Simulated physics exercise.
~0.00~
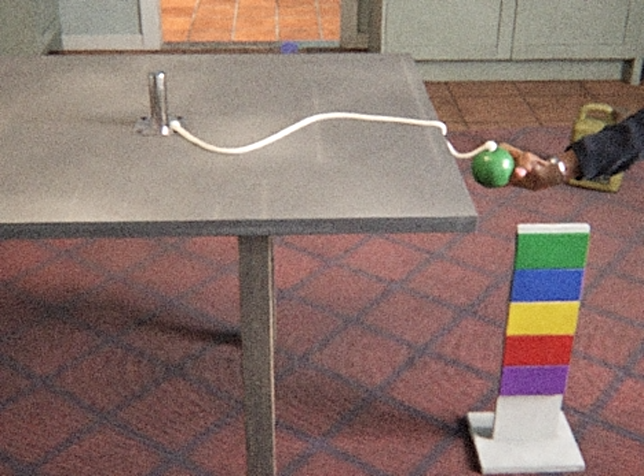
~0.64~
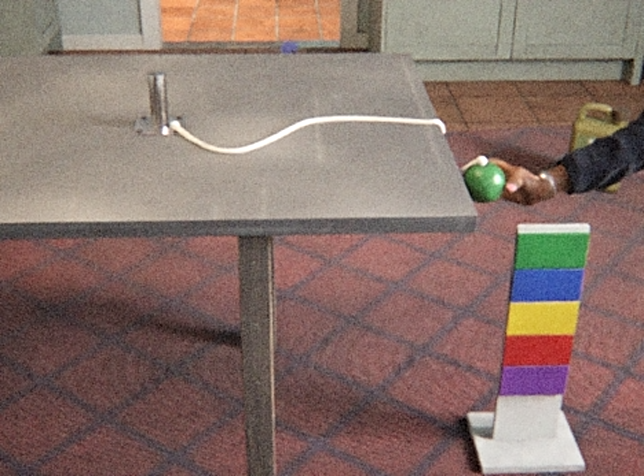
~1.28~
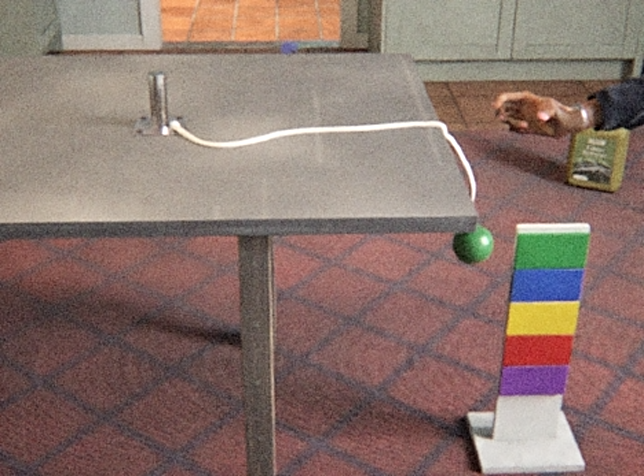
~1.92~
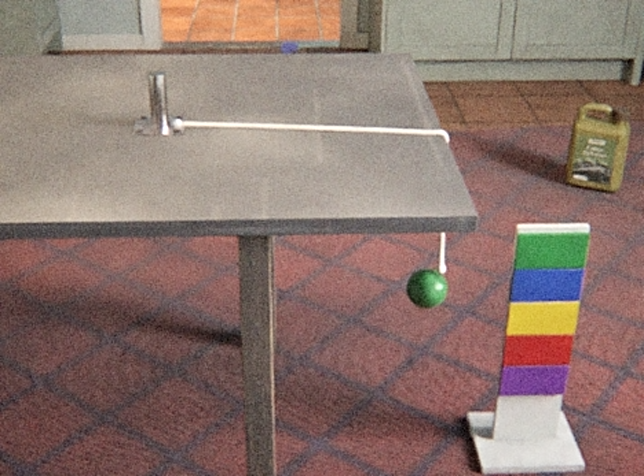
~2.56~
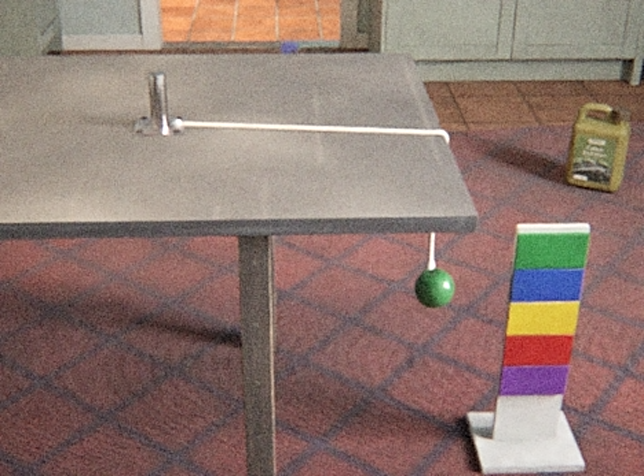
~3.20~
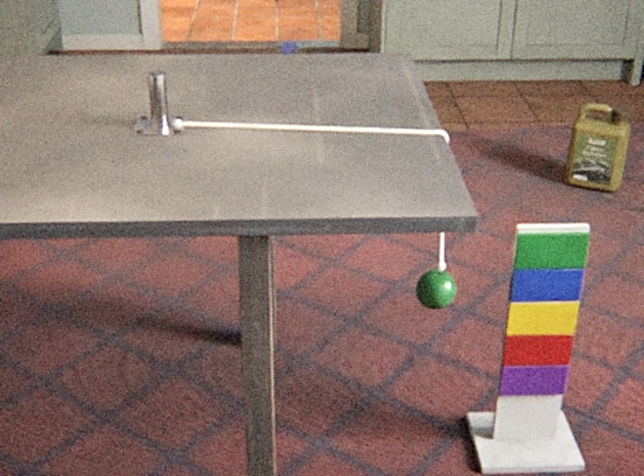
A green ball on a white cord was held off the end of a table by a hand, which let go and drew back; the ball dropped, pulled the cord straight, and ended up hanging level with the blue band on a striped stand.
